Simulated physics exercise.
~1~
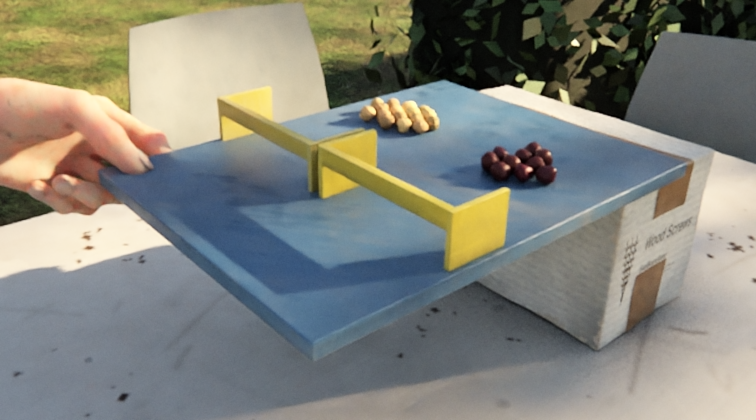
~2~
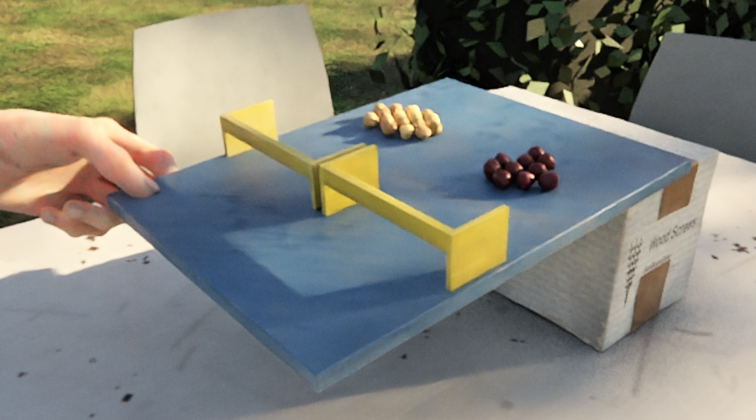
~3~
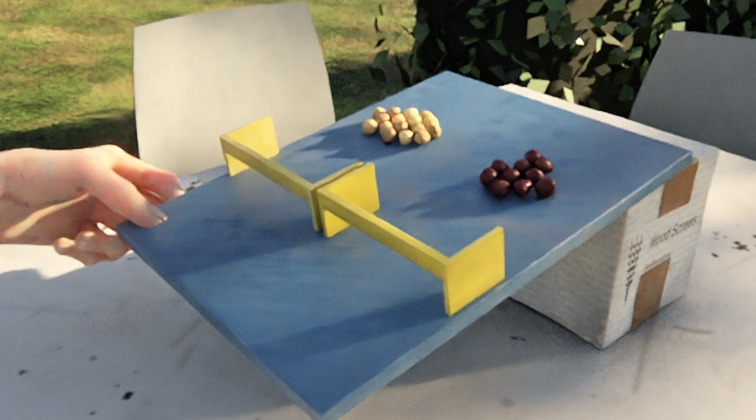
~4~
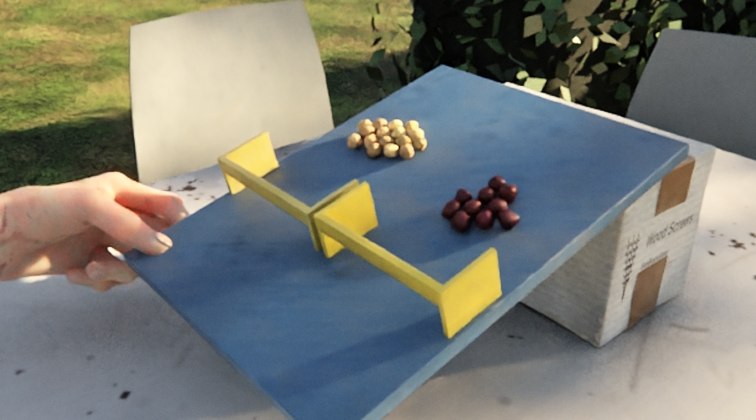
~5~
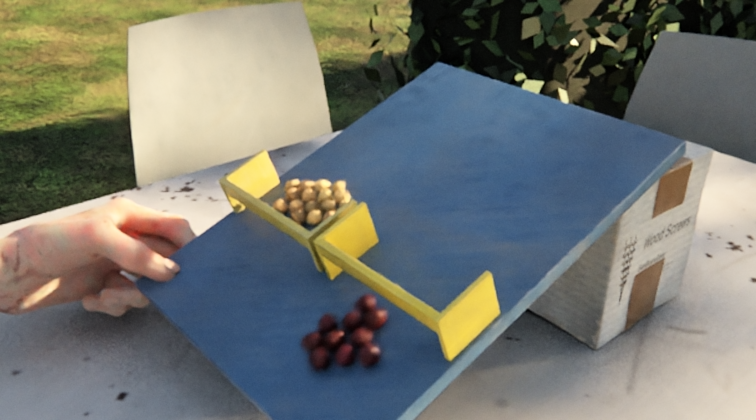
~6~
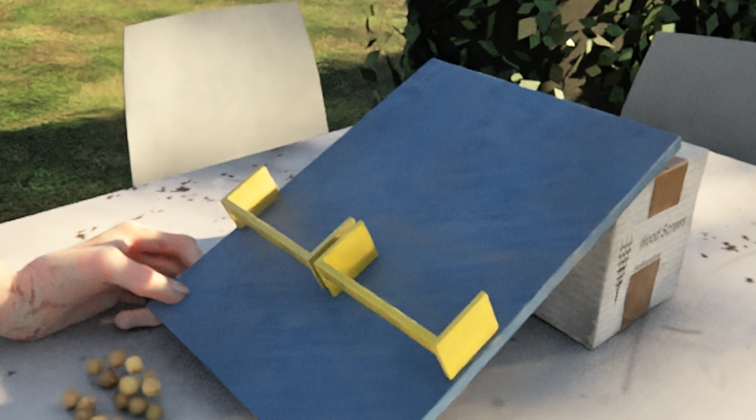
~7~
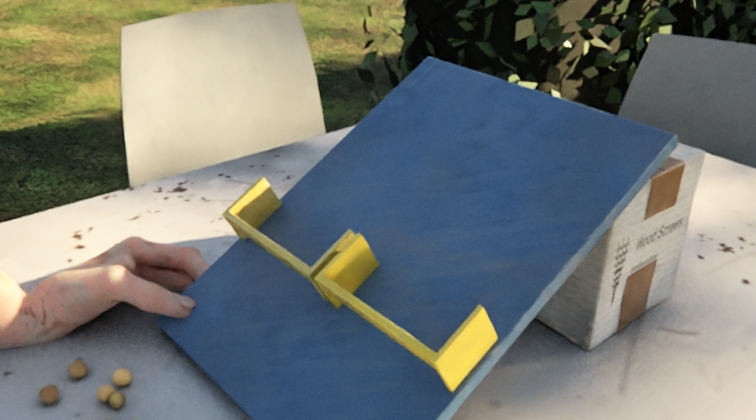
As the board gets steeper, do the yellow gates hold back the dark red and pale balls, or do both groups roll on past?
Both groups roll on past. The dark red balls and the pale balls each get beyond their yellow gate, and none are left on the board.
